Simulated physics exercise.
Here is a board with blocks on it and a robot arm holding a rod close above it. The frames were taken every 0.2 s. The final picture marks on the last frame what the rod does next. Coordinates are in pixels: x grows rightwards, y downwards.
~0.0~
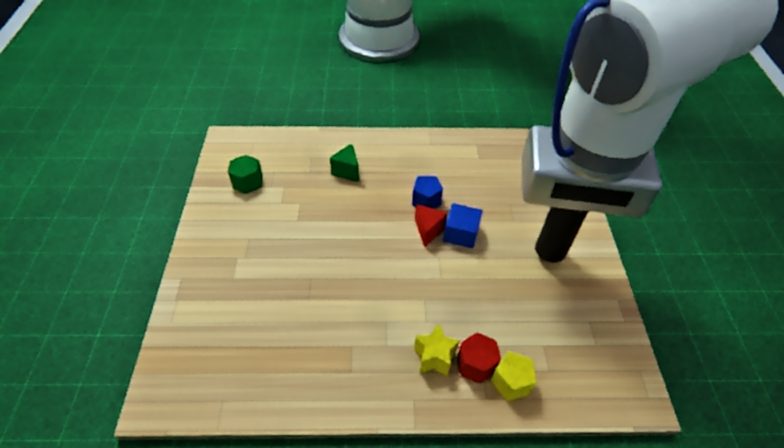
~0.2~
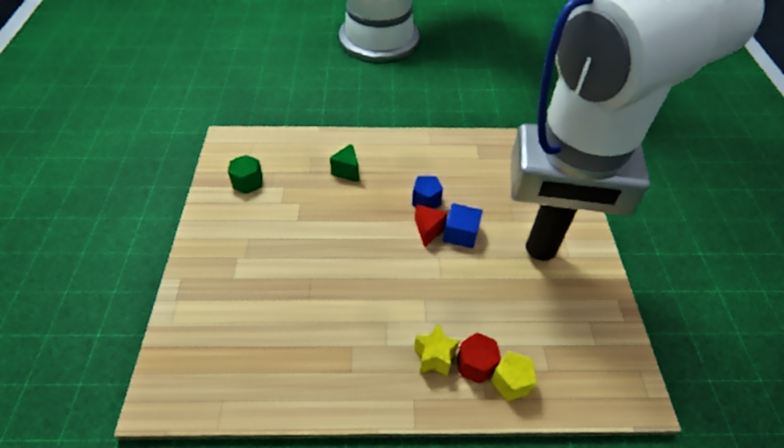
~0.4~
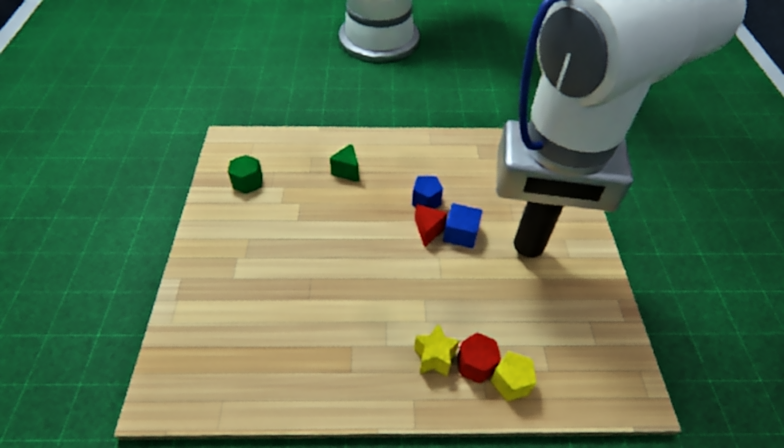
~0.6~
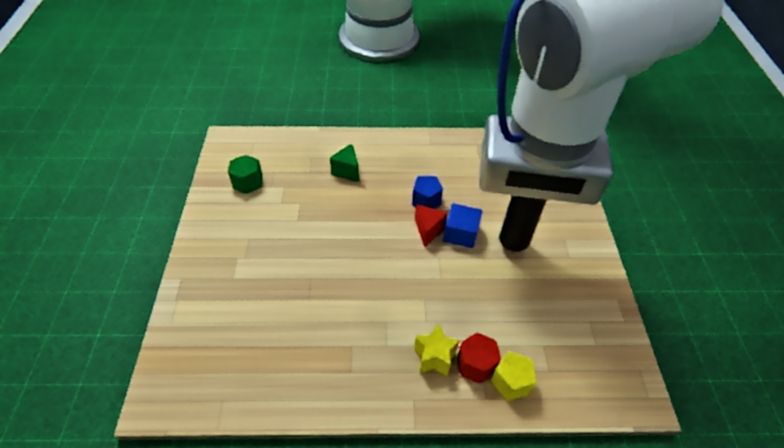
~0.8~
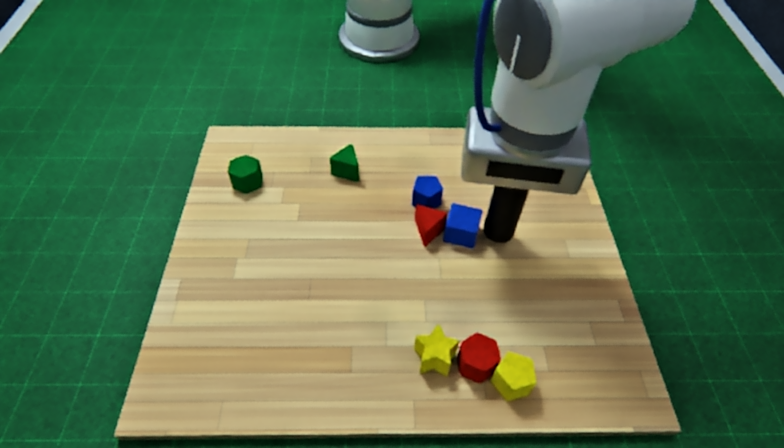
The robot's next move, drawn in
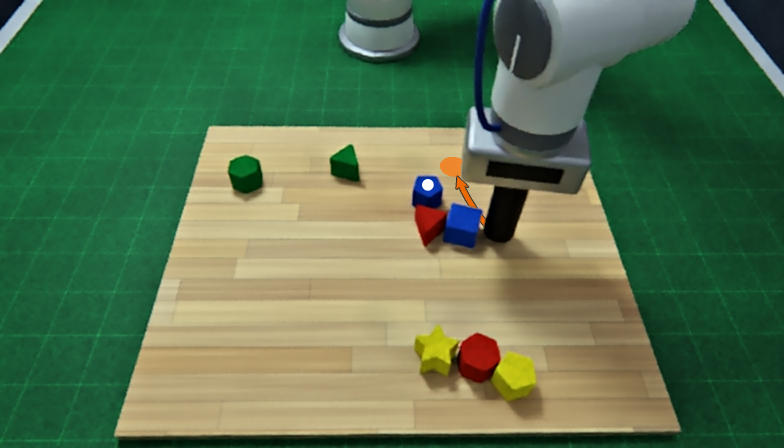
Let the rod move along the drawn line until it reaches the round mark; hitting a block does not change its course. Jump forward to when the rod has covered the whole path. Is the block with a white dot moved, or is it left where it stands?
From what I can tell, it will keep its place.
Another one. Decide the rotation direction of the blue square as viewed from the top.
Its spin: Anticlockwise.
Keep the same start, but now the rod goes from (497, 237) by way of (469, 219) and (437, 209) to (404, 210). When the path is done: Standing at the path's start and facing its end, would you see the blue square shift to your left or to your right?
The blue square goes left.
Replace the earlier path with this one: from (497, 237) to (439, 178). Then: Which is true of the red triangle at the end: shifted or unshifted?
By the last moment of the path, the red triangle has shifted.
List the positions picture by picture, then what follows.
In the first picture, rod tip at (551, 250); block tops, blue pentagonal block at (428, 185); red triangle at (430, 216); blue square at (464, 217).
In the second picture, rod at (541, 248); blocks unchanged.
In the third picture, rod at (529, 245); blocks unchanged.
In the fourth picture, rod at (514, 239); blocks unchanged.
In the fifth picture, rod at (499, 231); blue pentagonal block at (428, 185); red triangle at (430, 216); blue square at (464, 217).
Path on the board, from (497, 237) by way of (469, 201) to (454, 167); the dot is on the blue pentagonal block.
On the path given first. One third of the way, rod at (479, 206); red triangle at (424, 217); blue square at (457, 211), turned 40° anticlockwise.
Two thirds of the way, rod at (464, 183); red triangle at (424, 217); blue square at (457, 211), turned 40° anticlockwise.
At the end, rod at (455, 160); blue pentagonal block in place; red triangle at (424, 217); blue square at (457, 211), turned 40° anticlockwise.
